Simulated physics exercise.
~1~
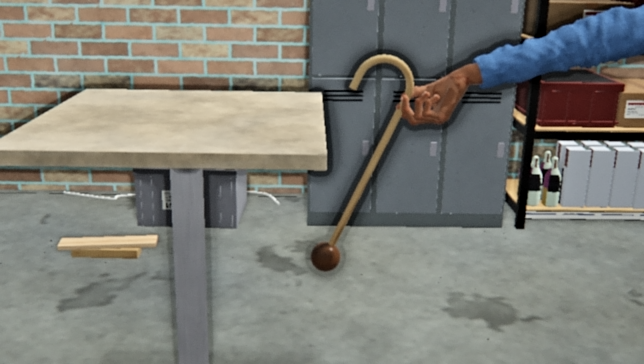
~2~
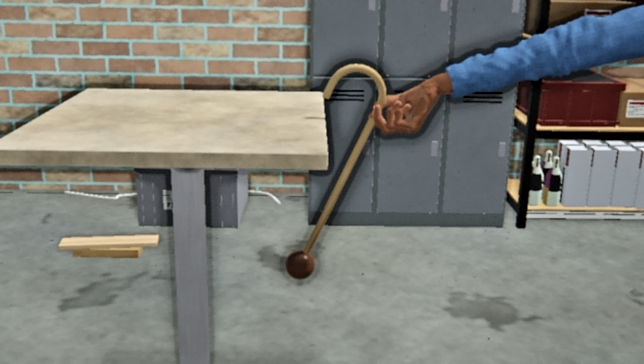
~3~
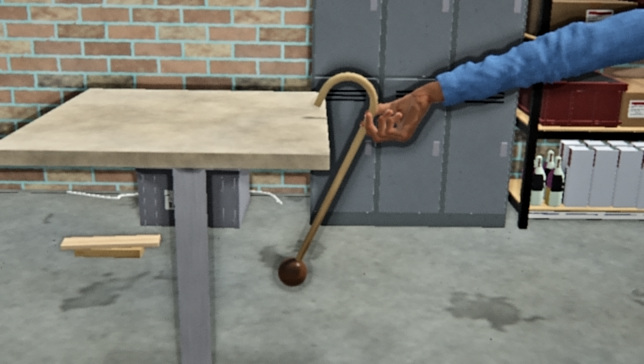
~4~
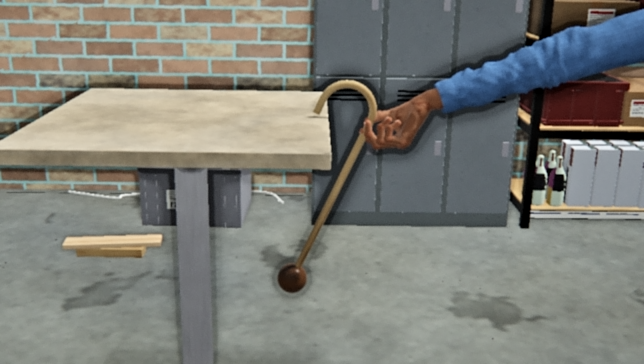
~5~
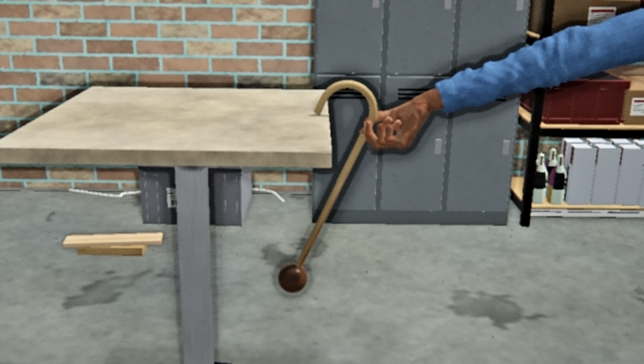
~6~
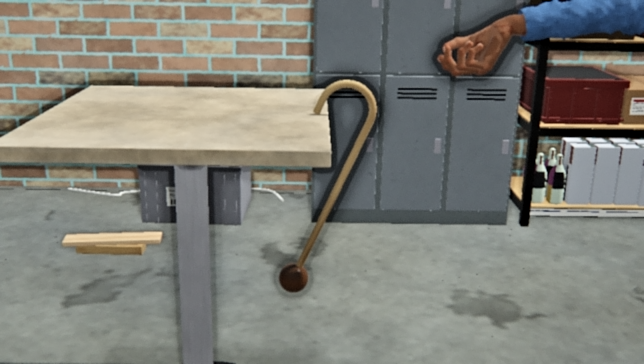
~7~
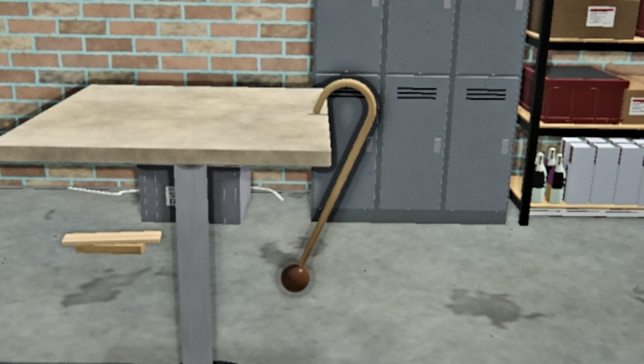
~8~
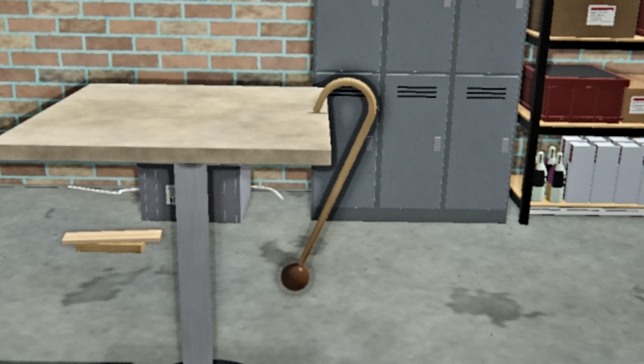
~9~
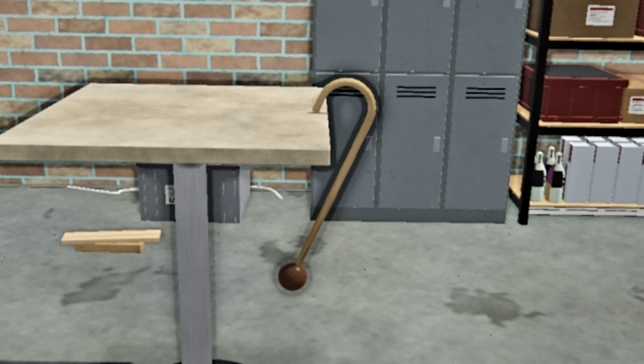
A brown ladle with a curved handle was carried left by a hand in a blue sleeve and hooked over the edge of a table. The fingers let go and the arm drew away, and the ladle stayed hanging there, still.
